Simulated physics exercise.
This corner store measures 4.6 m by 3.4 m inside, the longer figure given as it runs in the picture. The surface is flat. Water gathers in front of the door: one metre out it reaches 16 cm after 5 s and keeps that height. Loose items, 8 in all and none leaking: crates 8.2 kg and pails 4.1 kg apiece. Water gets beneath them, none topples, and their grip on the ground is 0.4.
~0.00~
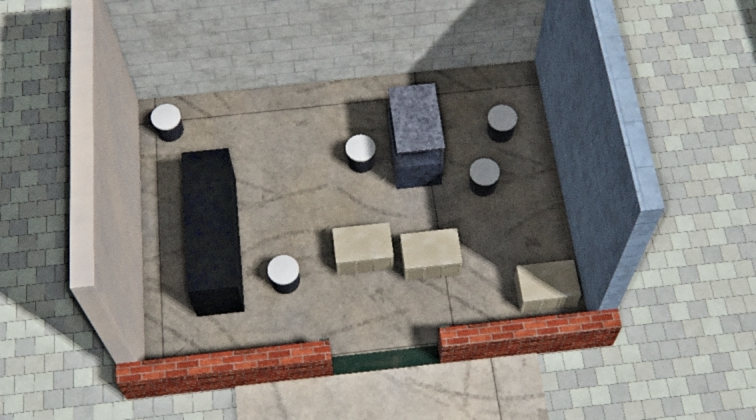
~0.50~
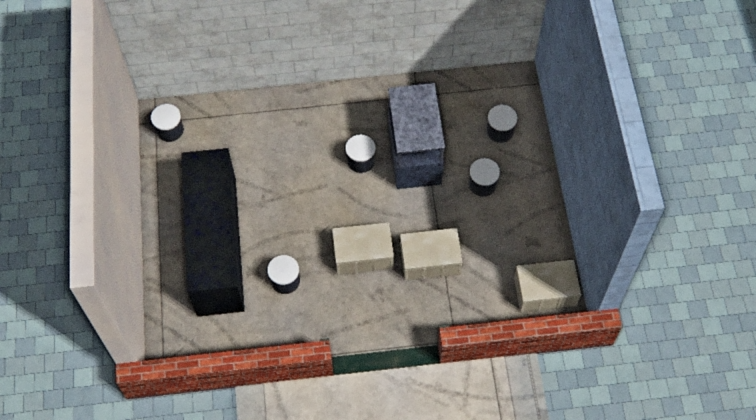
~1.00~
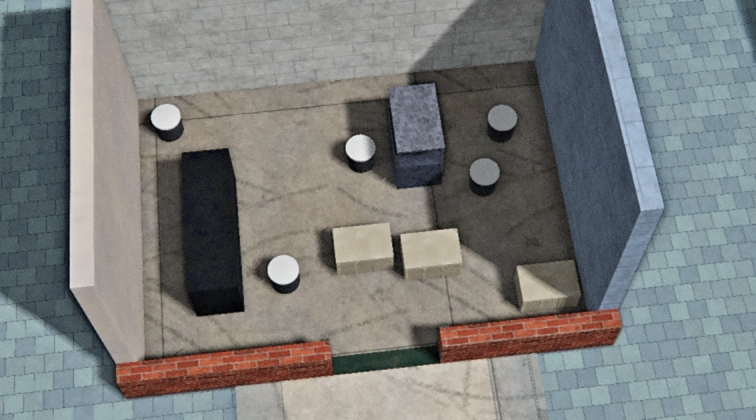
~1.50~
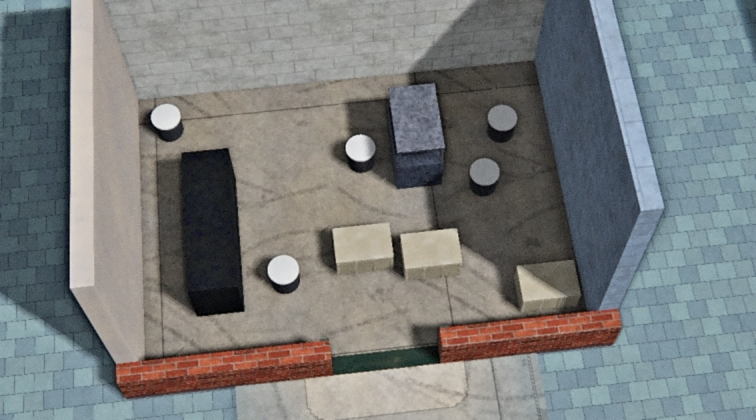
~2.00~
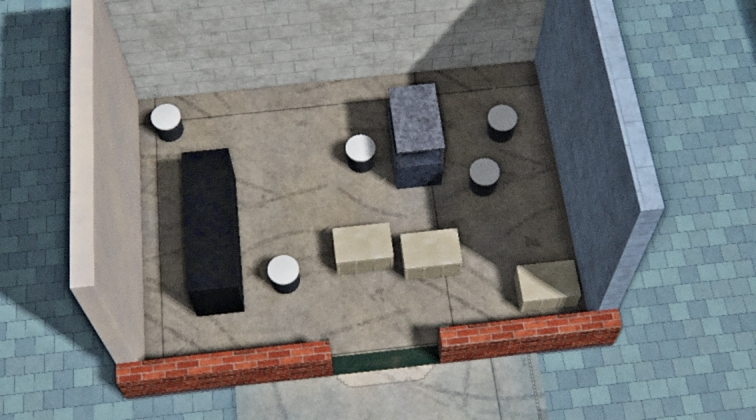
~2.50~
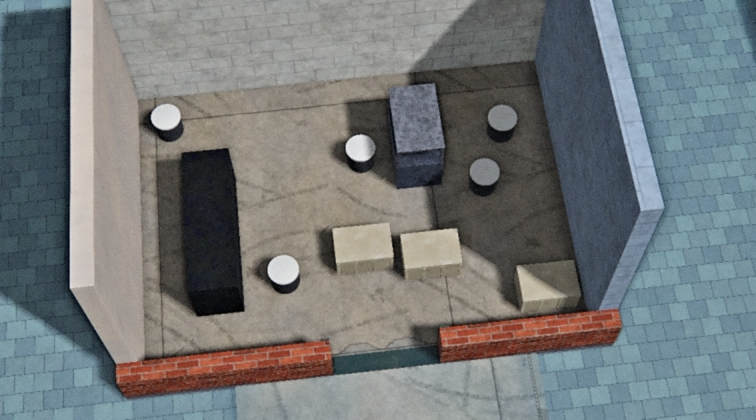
The paving outside the little walled store turned from gray to wet-looking blue, then the pale dry patch in front of the doorway shrank away, while the crates and pails inside stayed put.
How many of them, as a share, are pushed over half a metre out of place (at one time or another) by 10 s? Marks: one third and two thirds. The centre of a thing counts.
Share: Between one and two thirds.
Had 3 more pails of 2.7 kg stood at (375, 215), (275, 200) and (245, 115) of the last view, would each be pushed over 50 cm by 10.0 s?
In turn: Past it, over, more.
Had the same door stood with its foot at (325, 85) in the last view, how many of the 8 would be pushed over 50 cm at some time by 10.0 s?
Then 4.
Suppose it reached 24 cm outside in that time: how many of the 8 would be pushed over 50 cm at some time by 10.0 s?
Then 7.
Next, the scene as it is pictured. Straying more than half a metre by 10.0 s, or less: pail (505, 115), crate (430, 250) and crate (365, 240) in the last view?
In that order: Short of it, more, over.
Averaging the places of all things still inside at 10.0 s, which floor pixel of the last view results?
Around (393, 182).
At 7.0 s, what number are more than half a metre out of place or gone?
I count 3.
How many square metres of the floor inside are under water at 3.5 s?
Some 1.0 m2.
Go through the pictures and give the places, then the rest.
The first picture shows a crate at (363, 242), on the bottom; a pail at (503, 117) rests on the ground; water covers 0.0 m2; 0 of 8 have shifted.
The second picture shows a crate at (363, 242) rests on the ground; a pail at (503, 117) rests on the ground; 0.0 m2 under water; 0 of 8 have shifted.
The third picture shows a crate at (363, 242) rests on the ground; a pail at (503, 117), on the bottom; 0.0 m2 under water; 0 of 8 have shifted.
The fourth picture shows a crate at (363, 242) rests on the ground; a pail at (503, 117) rests on the ground; 0.0 m2 under water; 0 of 8 have shifted.
The fifth picture shows a crate at (363, 242) rests on the ground; a pail at (503, 117) rests on the ground; 0.0 m2 under water; 0 of 8 have shifted.
The sixth picture shows a crate at (363, 242), on the bottom; a pail at (503, 117), on the bottom; 0.0 m2 under water; 0 of 8 have shifted.
After 3.5 s 0 of 8 are over 50 cm from their spots; 0 afloat.
After 4.5 s 0 of 8 are over 50 cm from their spots; 0 afloat.
After 7.0 s 3 of 8 are over 50 cm from their spots; 0 afloat.
After 10.0 s 5 of 8 are over 50 cm from their spots, and 5 have been at some point; 5 afloat.
